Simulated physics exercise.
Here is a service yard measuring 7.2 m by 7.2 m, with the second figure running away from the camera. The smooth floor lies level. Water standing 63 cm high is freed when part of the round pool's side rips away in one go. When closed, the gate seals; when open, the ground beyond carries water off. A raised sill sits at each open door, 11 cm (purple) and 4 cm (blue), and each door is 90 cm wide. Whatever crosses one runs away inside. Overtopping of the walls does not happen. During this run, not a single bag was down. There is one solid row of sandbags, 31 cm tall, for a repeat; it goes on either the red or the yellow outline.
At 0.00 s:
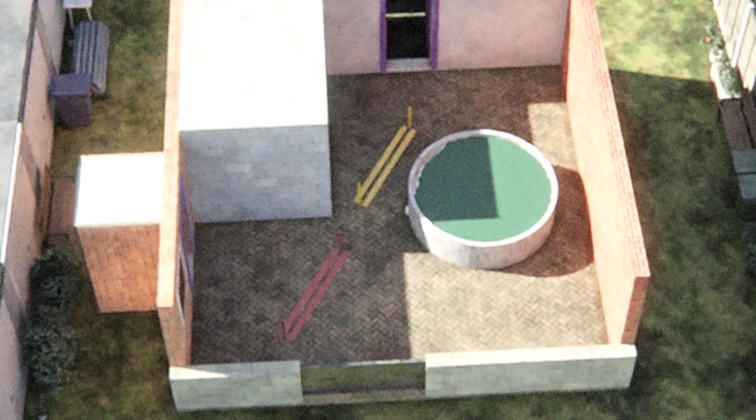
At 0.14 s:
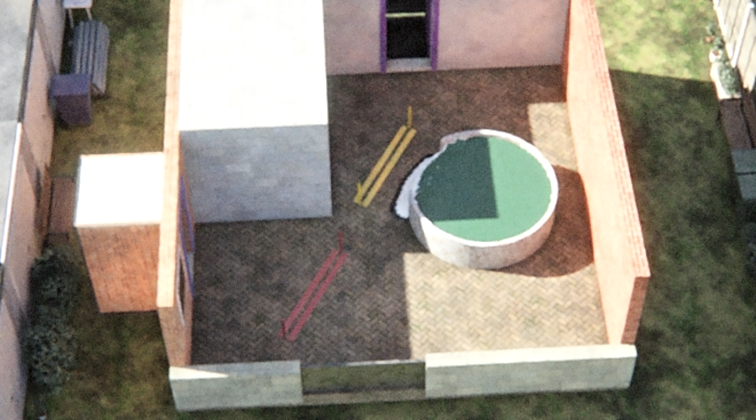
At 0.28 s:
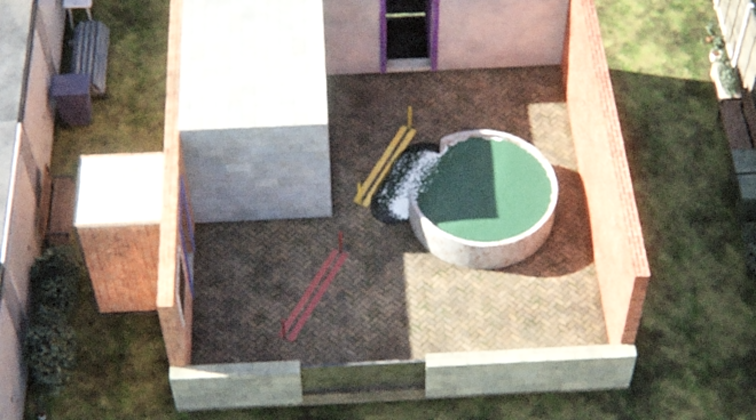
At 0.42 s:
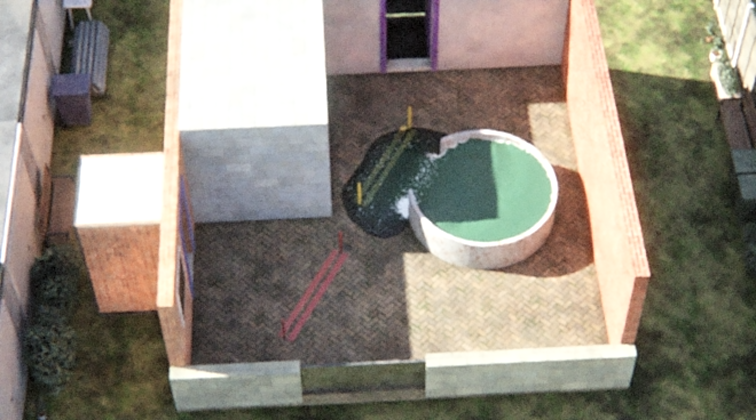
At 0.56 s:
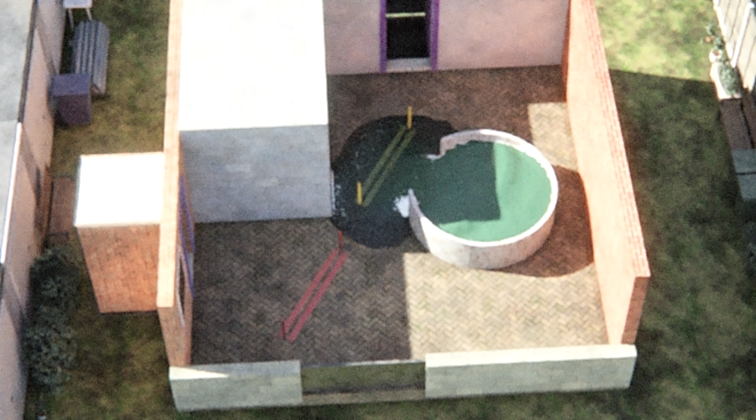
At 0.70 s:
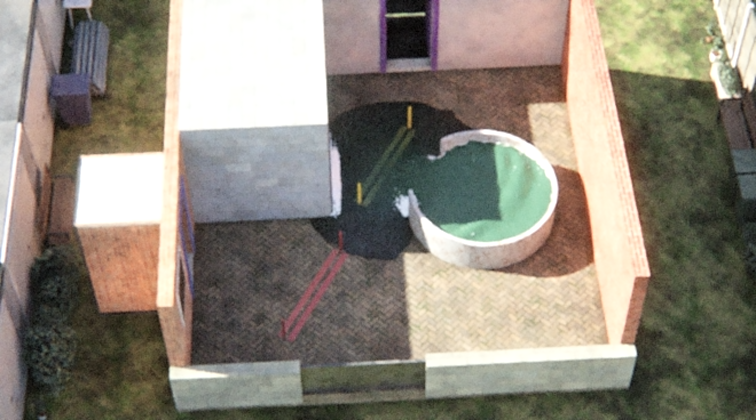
In a walled, brick-paved yard, the left side of a round pool of green water broke open, and water poured out, spreading over the yellow outline and up to the pale block's wall.
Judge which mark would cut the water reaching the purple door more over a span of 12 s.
The row belongs on the yellow mark.
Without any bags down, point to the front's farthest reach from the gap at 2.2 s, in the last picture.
You'll find it close to (234, 299) in the last picture.
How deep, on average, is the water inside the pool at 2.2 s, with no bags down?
On average it sits near 35 cm.
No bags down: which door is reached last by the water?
The blue door.
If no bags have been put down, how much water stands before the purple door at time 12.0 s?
Depth: Approx. 9.5 cm.
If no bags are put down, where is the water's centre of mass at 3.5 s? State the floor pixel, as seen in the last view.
Roughly (427, 176) in the last view.
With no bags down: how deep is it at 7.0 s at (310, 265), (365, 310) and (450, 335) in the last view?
Around 2 cm, 2 cm and 3 cm.
After 1.4 s water covers 20 % of the floor and is deepest (48 cm) near (335, 79) in the run without bags; in at the purple door, 0 L with no bags, 0 L with the row on red, 0 L on yellow.
After 2.2 s water covers 25 % of the floor and is deepest (51 cm) near (335, 79) in the run without bags; in at the purple door, 2 L with no bags, 2 L with the row on red, 0 L on yellow.
After 3.5 s water covers 65 % of the floor and is deepest (32 cm) near (335, 79) in the run without bags; in at the purple door, 38 L with no bags, 41 L with the row on red, 7 L on yellow.
After 7.0 s water covers 90 % of the floor and is deepest (19 cm) near (578, 173) in the run without bags; in at the purple door, 96 L with no bags, 98 L with the row on red, 10 L on yellow.
After 12.0 s water covers 100 % of the floor and is deepest (12 cm) near (511, 105) in the run without bags; in at the purple door, 100 L with no bags, 101 L with the row on red, 10 L on yellow.
